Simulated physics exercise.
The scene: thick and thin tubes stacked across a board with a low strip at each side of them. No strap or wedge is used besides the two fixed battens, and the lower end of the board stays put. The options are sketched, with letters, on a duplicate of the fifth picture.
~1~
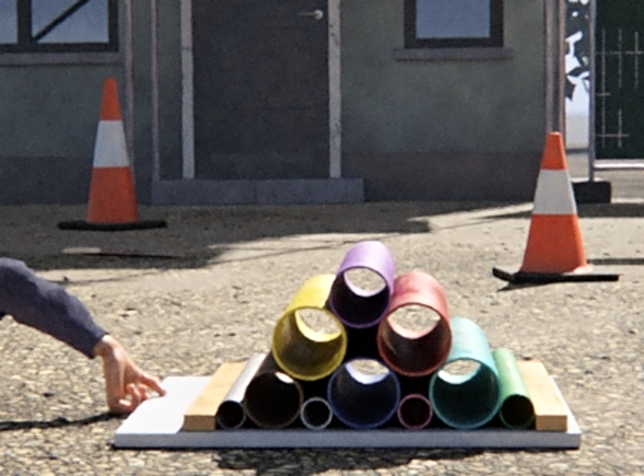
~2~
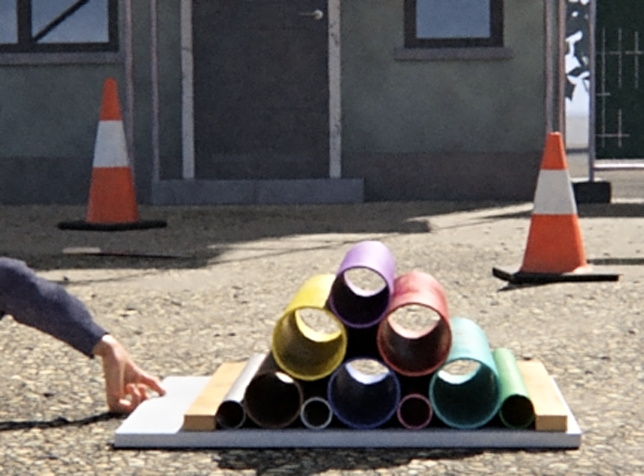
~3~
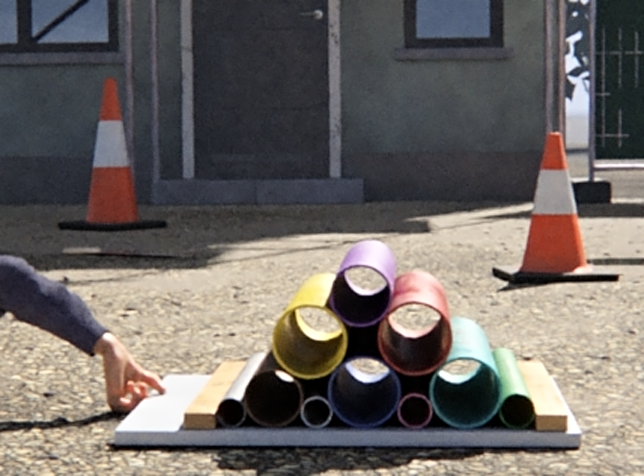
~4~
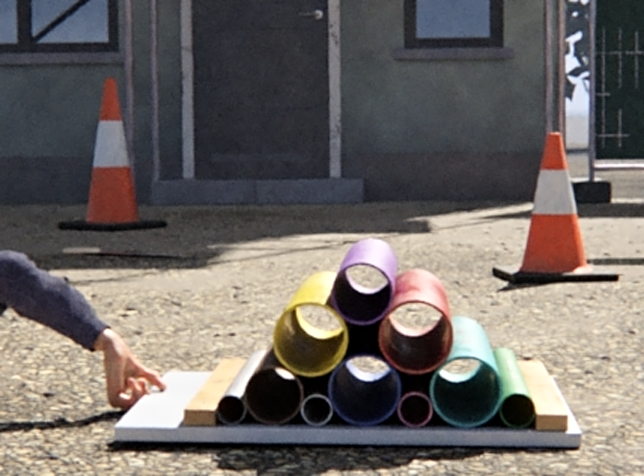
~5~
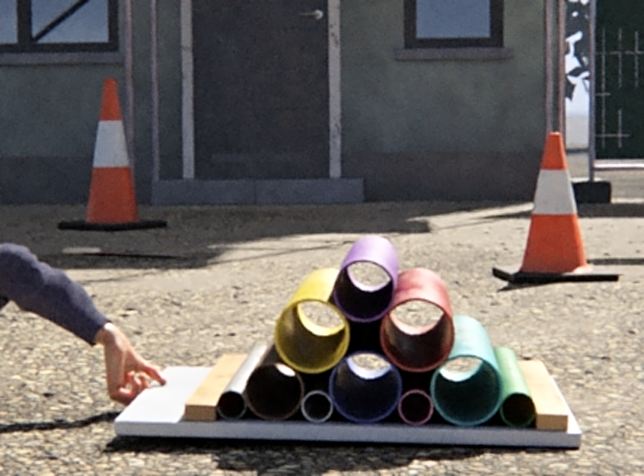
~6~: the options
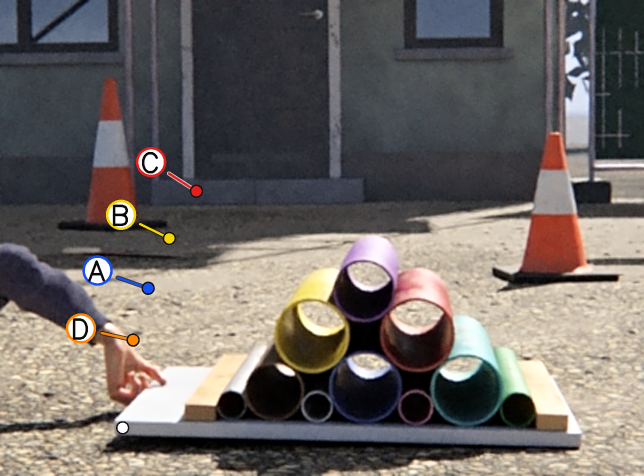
On sunlit gravelly ground in front of a building with two traffic cones, coloured tubes sit stacked on a white board between low wooden strips, a hand at its left end. The hand stays almost still at first, then lifts that end slightly, and the board and tubes tilt a little.
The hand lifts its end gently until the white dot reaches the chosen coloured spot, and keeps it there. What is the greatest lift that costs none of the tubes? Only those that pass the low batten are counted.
C is the limit.
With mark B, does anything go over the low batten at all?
No.
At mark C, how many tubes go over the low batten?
With C, none.
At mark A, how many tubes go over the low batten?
With A, none.
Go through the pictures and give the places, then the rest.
In the first picture, board (353, 401); grey tube (231, 414); brown tube (273, 399).
In the second picture, brown tube (273, 399); white tube (316, 414).
In the third picture, board (353, 400); grey tube (231, 412); brown tube (273, 398); green tube (517, 411).
In the fourth picture, board (353, 398); grey tube (232, 409); brown tube (274, 395).
In the fifth picture, board (353, 395); grey tube (231, 404); brown tube (275, 391).
On the copy, A at (148, 288); B at (170, 239); C at (197, 191); D at (133, 340); the white dot at (122, 428).
On C. First, board at 19°.
Then, board at 33°.
Finally, board at 33°, none over the low batten.
By contrast, A none over the low batten; B none over the low batten; D none over the low batten.
